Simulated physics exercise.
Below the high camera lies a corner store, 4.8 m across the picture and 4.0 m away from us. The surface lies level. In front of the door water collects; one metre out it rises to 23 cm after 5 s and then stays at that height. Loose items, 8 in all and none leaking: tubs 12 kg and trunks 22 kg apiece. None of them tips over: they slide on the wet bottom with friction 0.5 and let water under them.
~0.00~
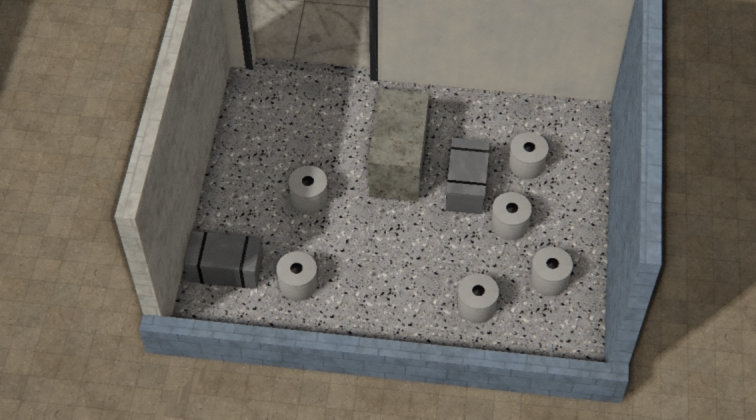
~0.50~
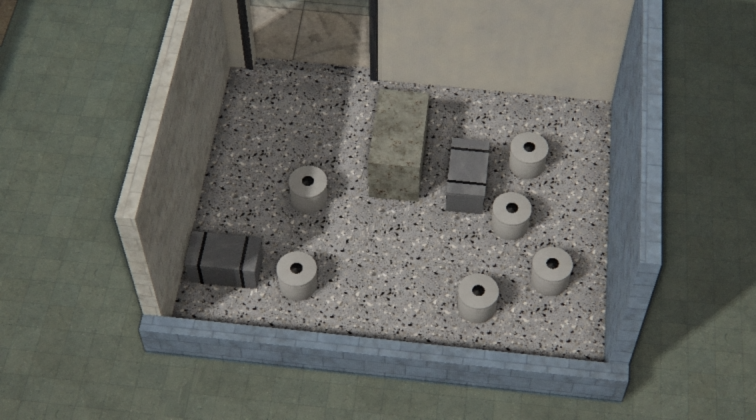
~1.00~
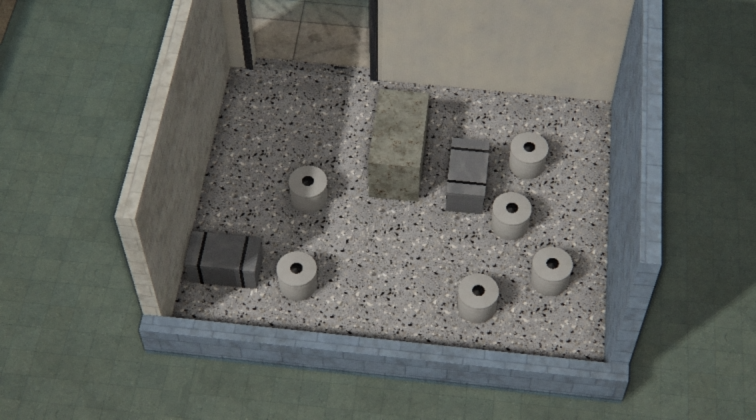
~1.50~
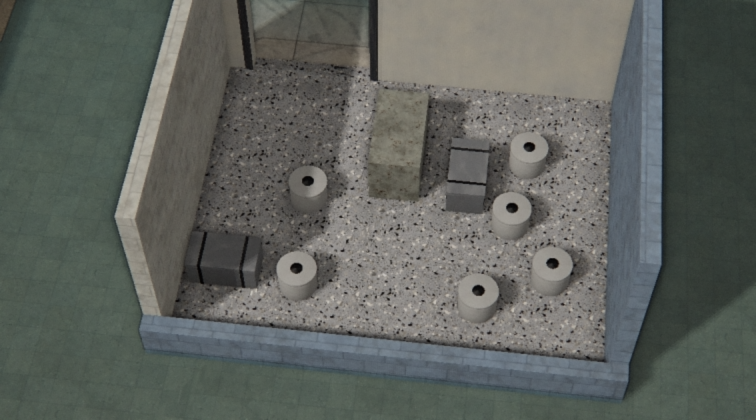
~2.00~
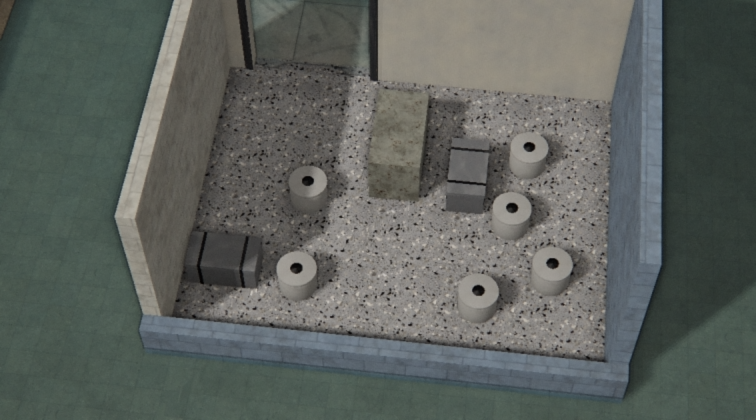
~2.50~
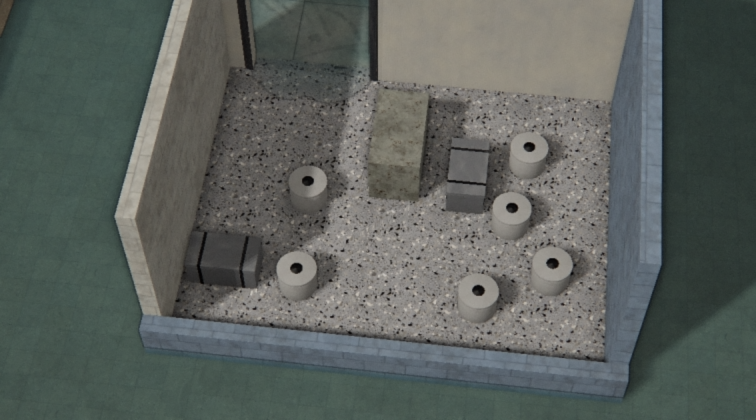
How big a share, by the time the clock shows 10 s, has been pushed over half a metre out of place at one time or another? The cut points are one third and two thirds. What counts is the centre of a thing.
The middle of three bands.
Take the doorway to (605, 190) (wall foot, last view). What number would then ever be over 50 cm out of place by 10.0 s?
Result: 3.
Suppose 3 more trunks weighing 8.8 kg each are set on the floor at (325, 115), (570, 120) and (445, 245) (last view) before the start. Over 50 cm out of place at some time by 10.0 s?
In order: Farther; not as far; not as far.
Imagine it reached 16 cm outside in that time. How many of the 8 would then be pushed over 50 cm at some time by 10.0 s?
Count: 2.
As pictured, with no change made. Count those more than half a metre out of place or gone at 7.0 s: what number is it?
Count: 2.
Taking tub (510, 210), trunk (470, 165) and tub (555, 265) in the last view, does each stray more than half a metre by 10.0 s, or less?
Order as asked - a smaller shift, a smaller shift, a smaller shift.
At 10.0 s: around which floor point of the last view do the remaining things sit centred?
Around (508, 256).
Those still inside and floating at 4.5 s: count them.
0.
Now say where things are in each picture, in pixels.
The first picture shows a tub at (297, 268) rests on the ground; a tub at (308, 181) rests on the ground; water covers 0.0 m2; 0 of 8 have shifted.
The second picture shows a tub at (297, 268) rests on the ground; a tub at (308, 181), on the bottom; water covers 0.0 m2; 0 of 8 have shifted.
The third picture shows a tub at (297, 268) rests on the ground; a tub at (308, 181) rests on the ground; water covers 0.0 m2; 0 of 8 have shifted.
The fourth picture shows a tub at (297, 268), on the bottom; a tub at (308, 181), on the bottom; 0.0 m2 under water; 0 of 8 have shifted.
The fifth picture shows a tub at (297, 268) rests on the ground; a tub at (308, 181), on the bottom; 0.0 m2 under water; 0 of 8 have shifted.
The sixth picture shows a tub at (297, 268) rests on the ground; a tub at (308, 181) rests on the ground; 0.5 m2 under water; 0 of 8 have shifted.
After 3.5 s 0 of 8 are over 50 cm from their spots; 0 afloat.
After 4.5 s 0 of 8 are over 50 cm from their spots; 0 afloat.
After 7.0 s 2 of 8 are over 50 cm from their spots; 2 afloat.
After 10.0 s 4 of 8 are over 50 cm from their spots, and 4 have been at some point; 4 afloat.
